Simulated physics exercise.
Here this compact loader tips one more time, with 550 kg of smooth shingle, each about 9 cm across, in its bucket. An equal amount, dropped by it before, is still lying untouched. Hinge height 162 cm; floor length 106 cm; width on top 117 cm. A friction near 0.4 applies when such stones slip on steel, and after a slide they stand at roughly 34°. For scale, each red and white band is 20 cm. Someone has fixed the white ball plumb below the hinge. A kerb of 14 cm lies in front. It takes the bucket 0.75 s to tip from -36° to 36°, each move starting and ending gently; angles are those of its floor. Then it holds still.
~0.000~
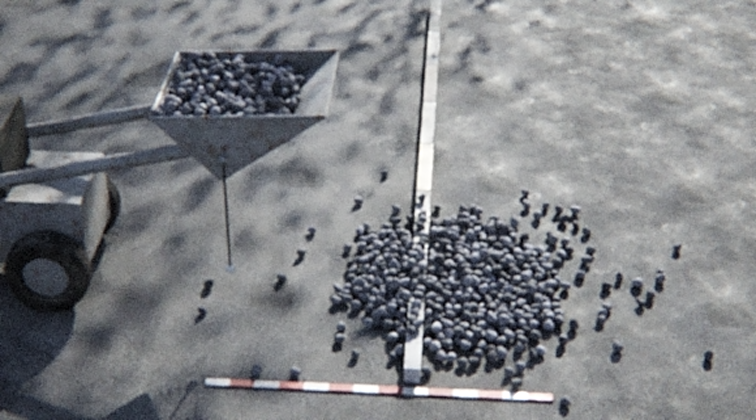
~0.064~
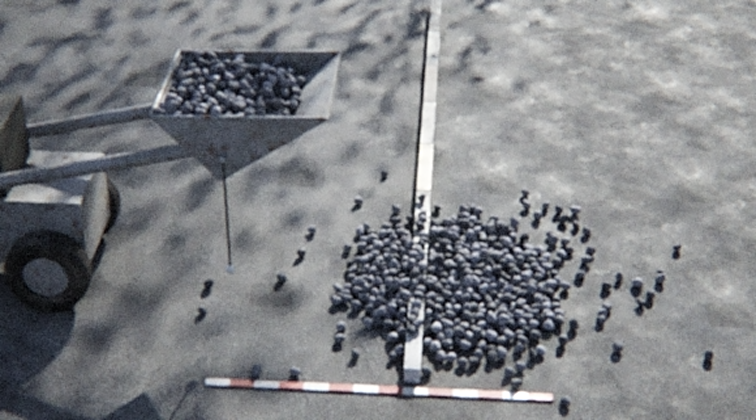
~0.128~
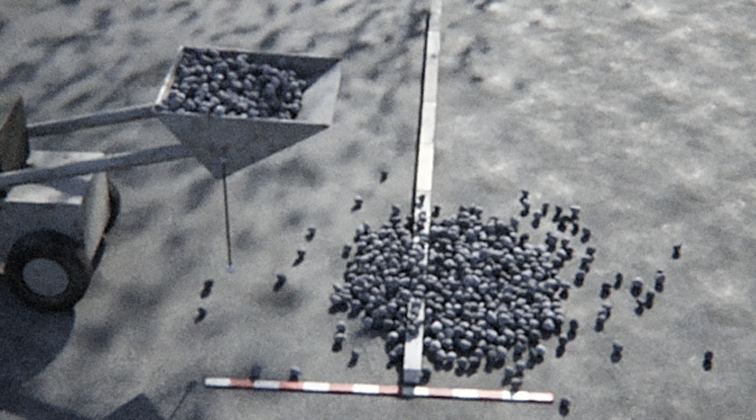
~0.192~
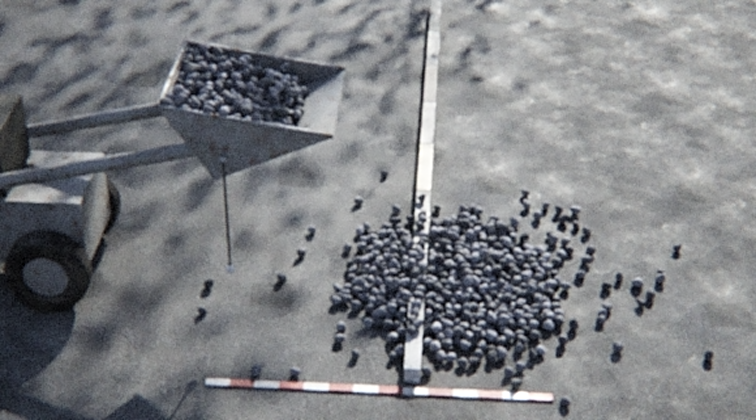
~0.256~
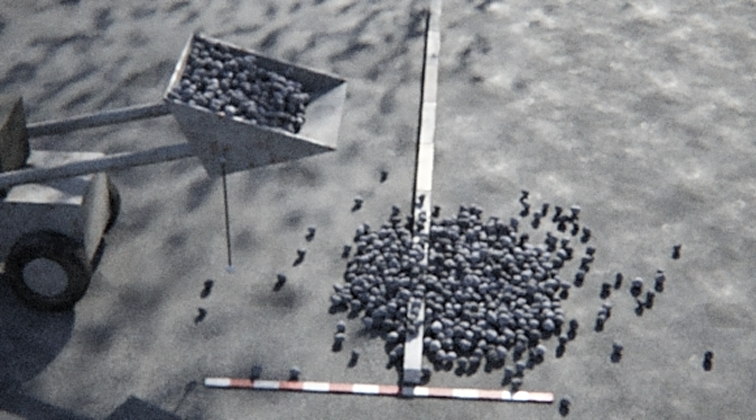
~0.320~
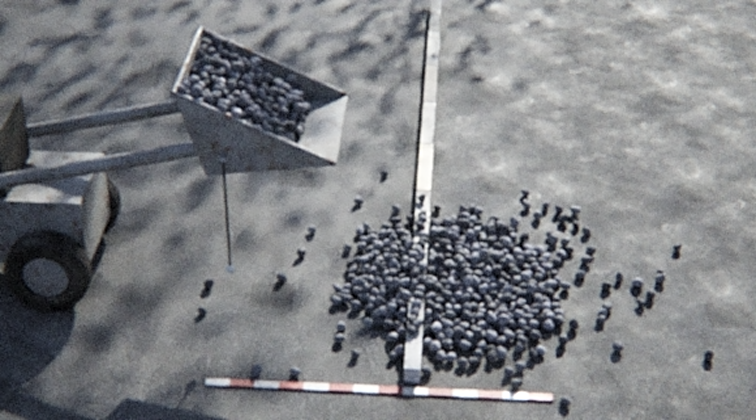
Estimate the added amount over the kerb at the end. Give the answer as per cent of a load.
Roughly 17 per cent of a load.
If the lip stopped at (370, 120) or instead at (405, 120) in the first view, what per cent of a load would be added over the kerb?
Case one about 50 %, case two about 85 %.
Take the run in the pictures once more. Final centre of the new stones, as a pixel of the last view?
In the last view, somewhere near (379, 270).
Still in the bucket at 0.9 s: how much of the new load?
Some 80 percent, roughly.
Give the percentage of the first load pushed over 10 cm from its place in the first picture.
Roughly 10 per cent of them.
After 0.6 s the floor is at 25°; in per cent of one load, 100 in the bucket, 28 on this side of the kerb, 72 over the kerb; the foremost stones are at (657, 288).
After 0.9 s the floor is at 36°; in per cent of one load, 82 in the bucket, 46 on this side of the kerb, 72 over the kerb; the foremost stones are at (657, 288).
After 1.2 s the floor is at 36°; in per cent of one load, 27 in the bucket, 100 on this side of the kerb, 72 over the kerb; the foremost stones are at (657, 288).
After 4.0 s the floor is at 36°; in per cent of one load, 0 in the bucket, 112 on this side of the kerb, 88 over the kerb; the foremost stones are at (657, 288). Net gain over the kerb, 17.
